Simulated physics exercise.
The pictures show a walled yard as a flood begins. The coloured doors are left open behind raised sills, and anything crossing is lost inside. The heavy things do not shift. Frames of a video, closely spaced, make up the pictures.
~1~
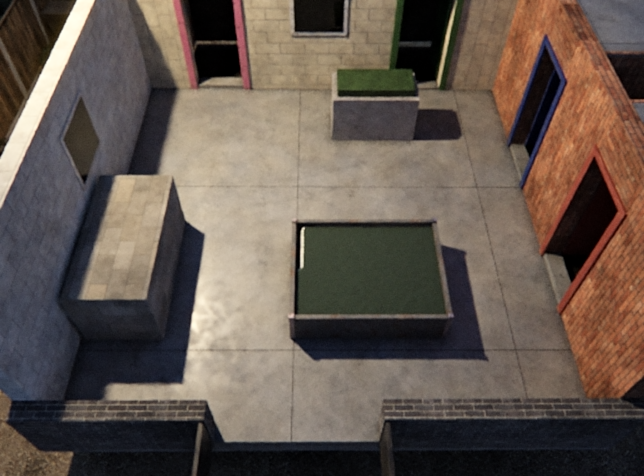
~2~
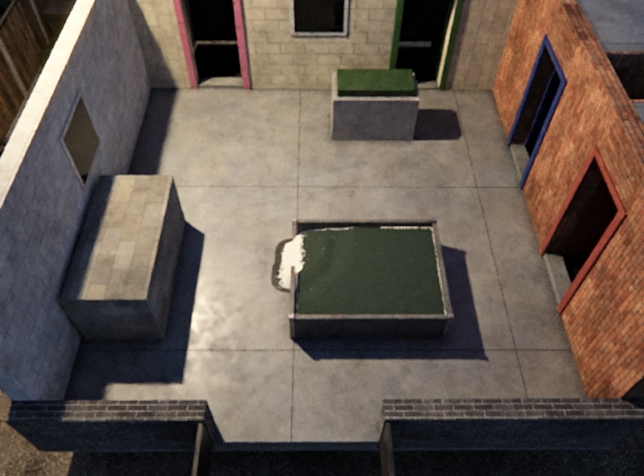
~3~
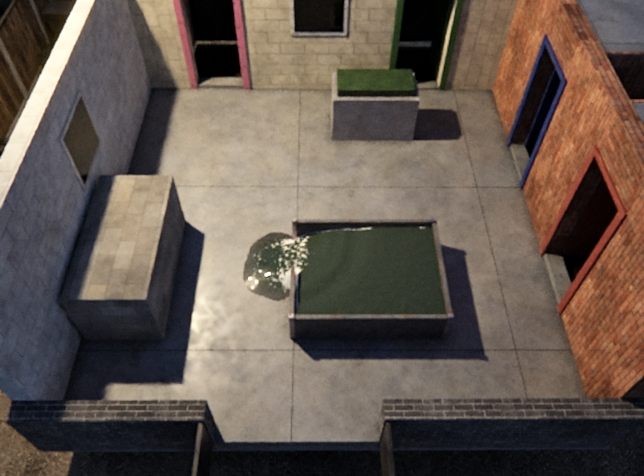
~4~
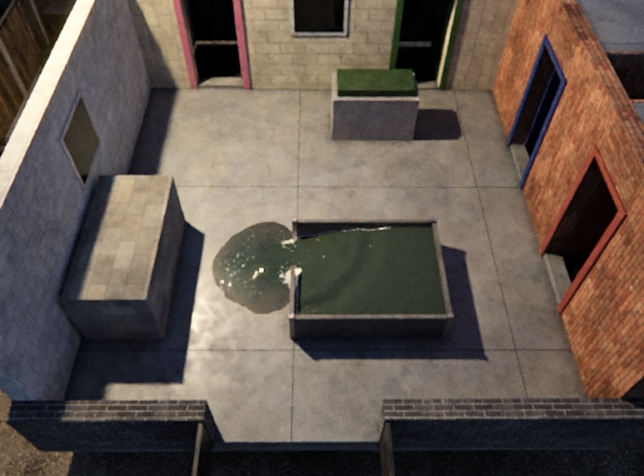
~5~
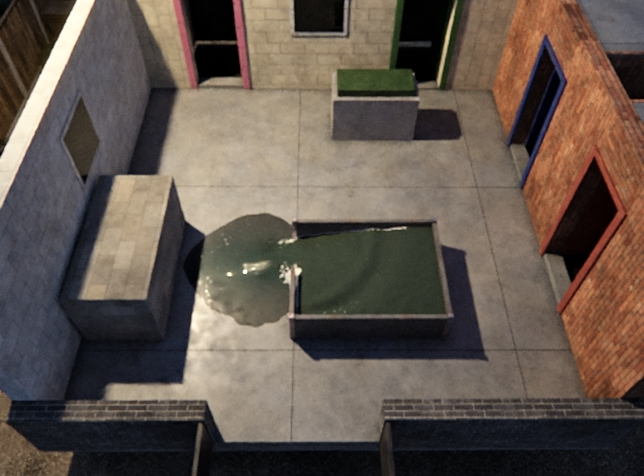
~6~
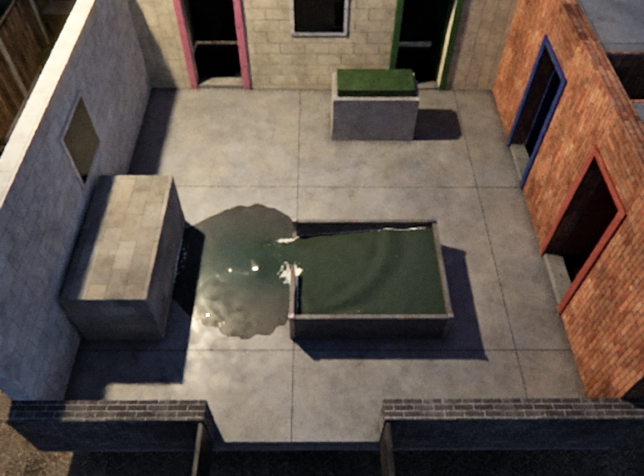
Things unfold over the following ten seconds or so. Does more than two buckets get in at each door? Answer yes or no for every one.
Pink door: No, blue door: No, red door: No, green door: No.
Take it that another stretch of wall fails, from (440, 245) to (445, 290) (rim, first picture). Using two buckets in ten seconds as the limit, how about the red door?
I'd say the red door exceeds the limit.
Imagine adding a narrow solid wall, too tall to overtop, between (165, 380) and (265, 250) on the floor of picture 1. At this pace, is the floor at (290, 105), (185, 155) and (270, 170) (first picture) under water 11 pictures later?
Point by point: First not reached, second submerged, third submerged.
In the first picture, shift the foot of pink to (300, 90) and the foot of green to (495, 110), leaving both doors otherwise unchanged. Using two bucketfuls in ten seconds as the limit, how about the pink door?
Then: Pink holds.
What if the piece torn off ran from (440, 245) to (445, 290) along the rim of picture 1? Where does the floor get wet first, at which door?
Answer: The door marked red.
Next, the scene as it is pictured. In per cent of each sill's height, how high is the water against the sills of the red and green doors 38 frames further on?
Approx. 0 % then 0 %.
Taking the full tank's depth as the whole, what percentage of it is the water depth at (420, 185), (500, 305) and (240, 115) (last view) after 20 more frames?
Around 0, 0 and 4 percent, in that order.
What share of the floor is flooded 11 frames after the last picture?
Estimate: Some 20 in a hundred.
A moment on, water covers 10 % of the floor; the pink door not reached, the blue door not reached, the red door not reached, the green door not reached.
Next, water covers 20 % of the floor; the pink door not reached, the blue door not reached, the red door not reached, the green door not reached.
Then, water covers 35 % of the floor; the pink door wet at the sill, nothing in, the blue door not reached, the red door not reached, the green door not reached.
Later, water covers 50 % of the floor; the pink door under two buckets in, the blue door not reached, the red door not reached, the green door not reached.
In the end, water covers 70 % of the floor; the pink door under two buckets in, the blue door wet at the sill, nothing in, the red door not reached, the green door wet at the sill, nothing in.
